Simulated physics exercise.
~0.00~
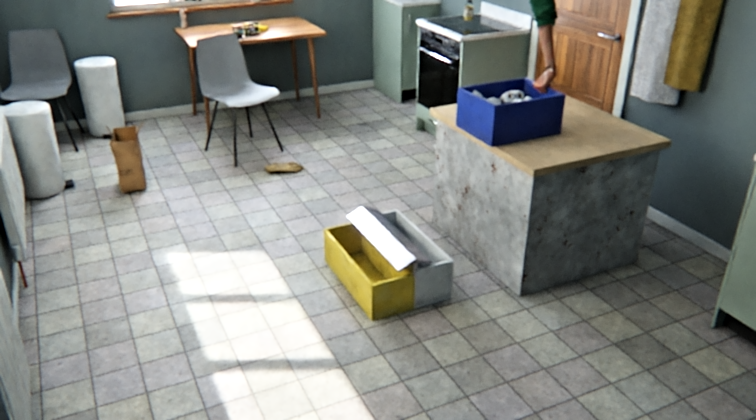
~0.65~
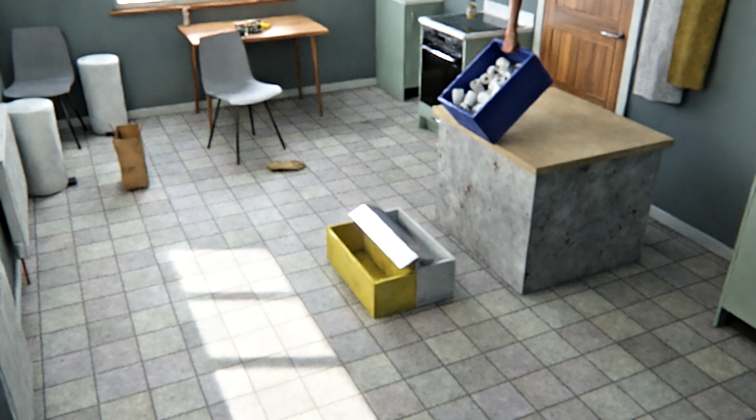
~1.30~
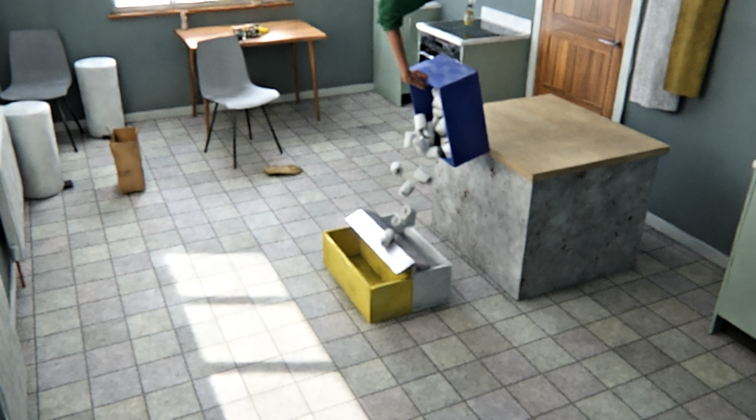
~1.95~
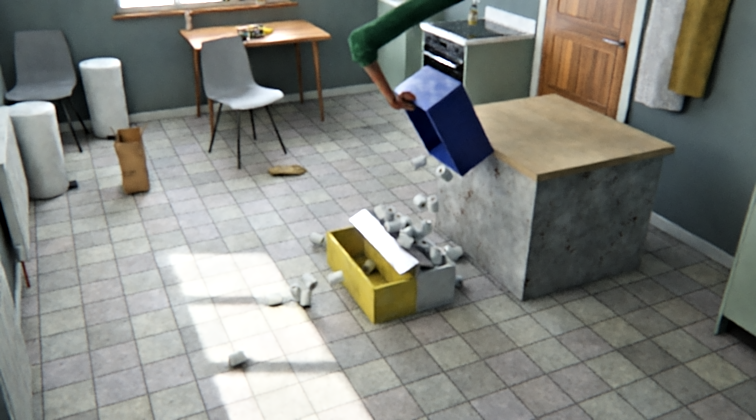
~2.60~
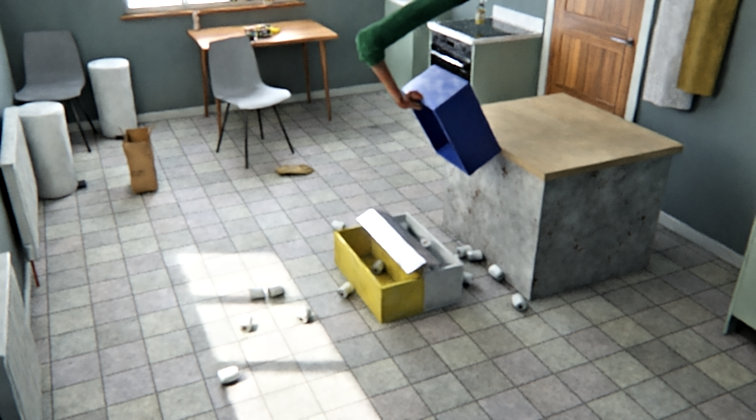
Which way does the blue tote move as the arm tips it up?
It moves to the left, tipping over the edge of the bench above the boxes.
